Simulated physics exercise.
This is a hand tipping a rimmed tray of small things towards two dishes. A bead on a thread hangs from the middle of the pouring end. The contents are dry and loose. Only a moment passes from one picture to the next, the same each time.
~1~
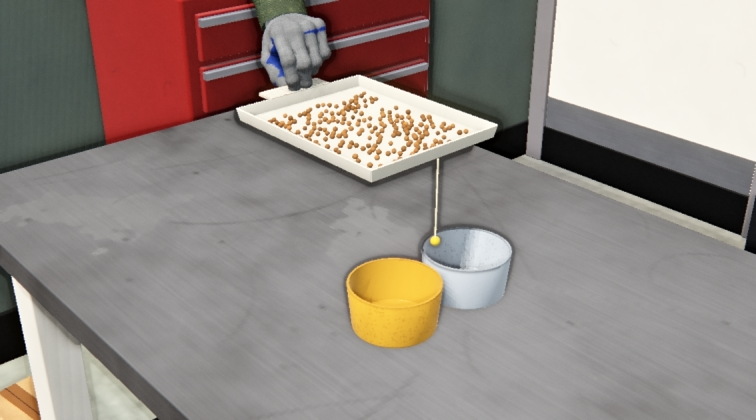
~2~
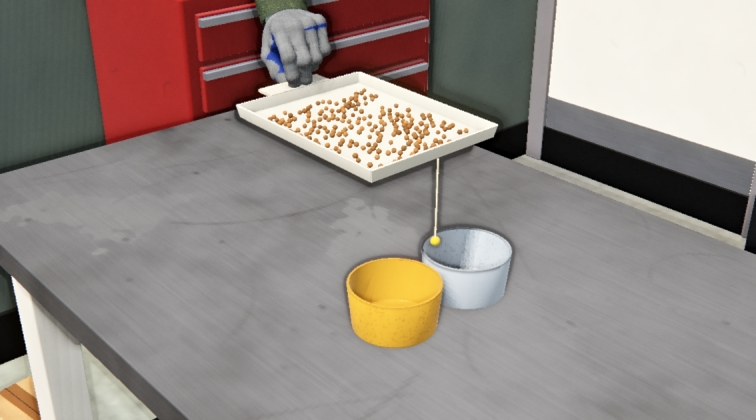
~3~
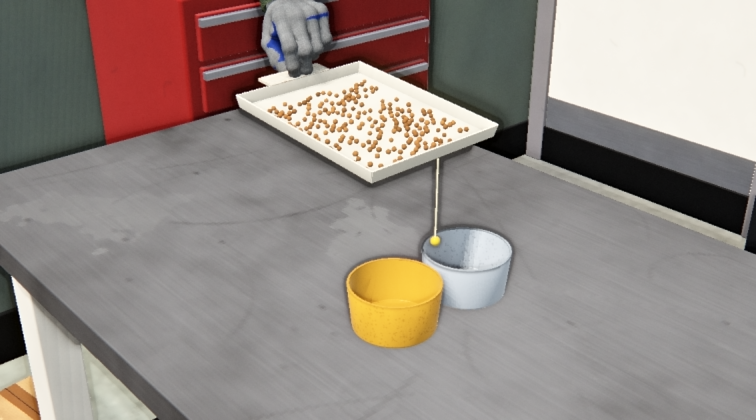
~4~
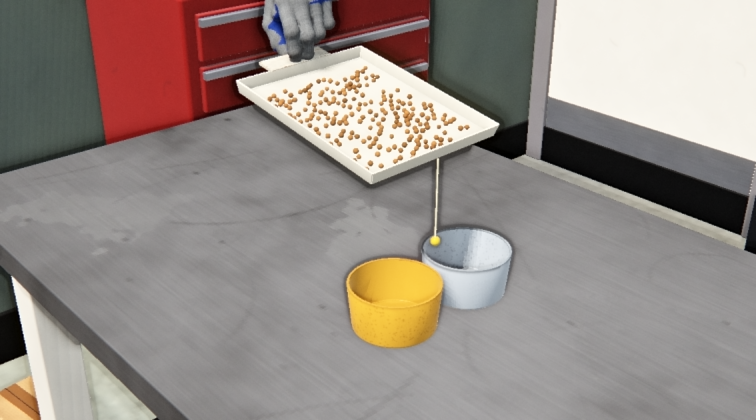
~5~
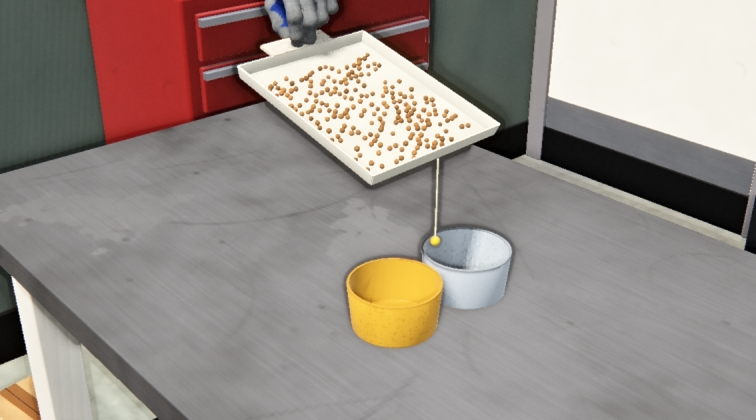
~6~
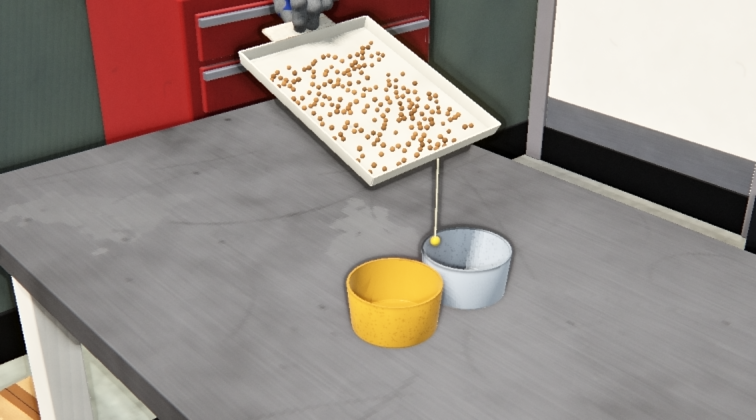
On a gray tabletop with a yellow dish and a pale blue dish, a gloved hand holds a white rimmed tray of small brown balls and gradually raises its back end, tilting it toward the near edge.
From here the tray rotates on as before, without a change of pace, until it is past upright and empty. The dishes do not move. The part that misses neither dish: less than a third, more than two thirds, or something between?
They take over two thirds between them.
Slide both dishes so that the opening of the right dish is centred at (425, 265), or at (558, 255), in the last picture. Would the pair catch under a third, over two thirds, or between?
At the first place the middle third, at the second under a third.
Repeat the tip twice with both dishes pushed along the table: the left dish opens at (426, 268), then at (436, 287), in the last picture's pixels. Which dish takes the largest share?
In turn: The left dish; the left dish.
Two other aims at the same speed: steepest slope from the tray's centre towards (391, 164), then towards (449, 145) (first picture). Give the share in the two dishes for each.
First some 90, then 60 per cent.
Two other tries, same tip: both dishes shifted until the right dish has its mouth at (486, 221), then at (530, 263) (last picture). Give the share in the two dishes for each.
First some 0, then 30 per cent.
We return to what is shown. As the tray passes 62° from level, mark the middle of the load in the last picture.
At about (415, 155).
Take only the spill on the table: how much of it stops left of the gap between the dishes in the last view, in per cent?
About 10 per cent.
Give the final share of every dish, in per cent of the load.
About: Left dish 50, right dish 20 per cent.
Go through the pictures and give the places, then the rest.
In the first picture, corners of the pouring end at (372, 169) and (494, 125), level; middle of the load at (369, 126), cereal balls; left dish at (427, 319); right dish at (499, 282); bead on its thread at (435, 241).
In the second picture, corners of the pouring end at (372, 169) and (494, 125), level; middle of the load at (369, 124).
In the third picture, corners of the pouring end at (372, 170) and (494, 124), tipped barely, lowest at the left corner; middle of the load at (370, 119).
In the fourth picture, corners of the pouring end at (373, 172) and (495, 124), tipped a little, lowest at the left corner; middle of the load at (370, 112).
In the fifth picture, corners of the pouring end at (373, 173) and (496, 123), tipped a little, lowest at the left corner; middle of the load at (372, 105).
In the sixth picture, corners of the pouring end at (374, 175) and (497, 123), tipped clearly, lowest at the left corner; middle of the load at (375, 100), a small part on the move; left dish at (427, 319); right dish at (499, 282).
Soon after the last picture, tray tipped steeply; most on the tray; a stray few in the left dish; a stray few outside both; a small part in the air.
A little later, tray tipped right over; most on the tray; a small part in the left dish; a stray few in the right dish; a small part outside both; a stray few in the air.
Later still, tray tipped past a quarter turn; about half in the left dish; about a quarter in the right dish; about a quarter outside both.
At rest, tray tipped past a quarter turn; about half in the left dish; about a quarter in the right dish; about a quarter outside both.
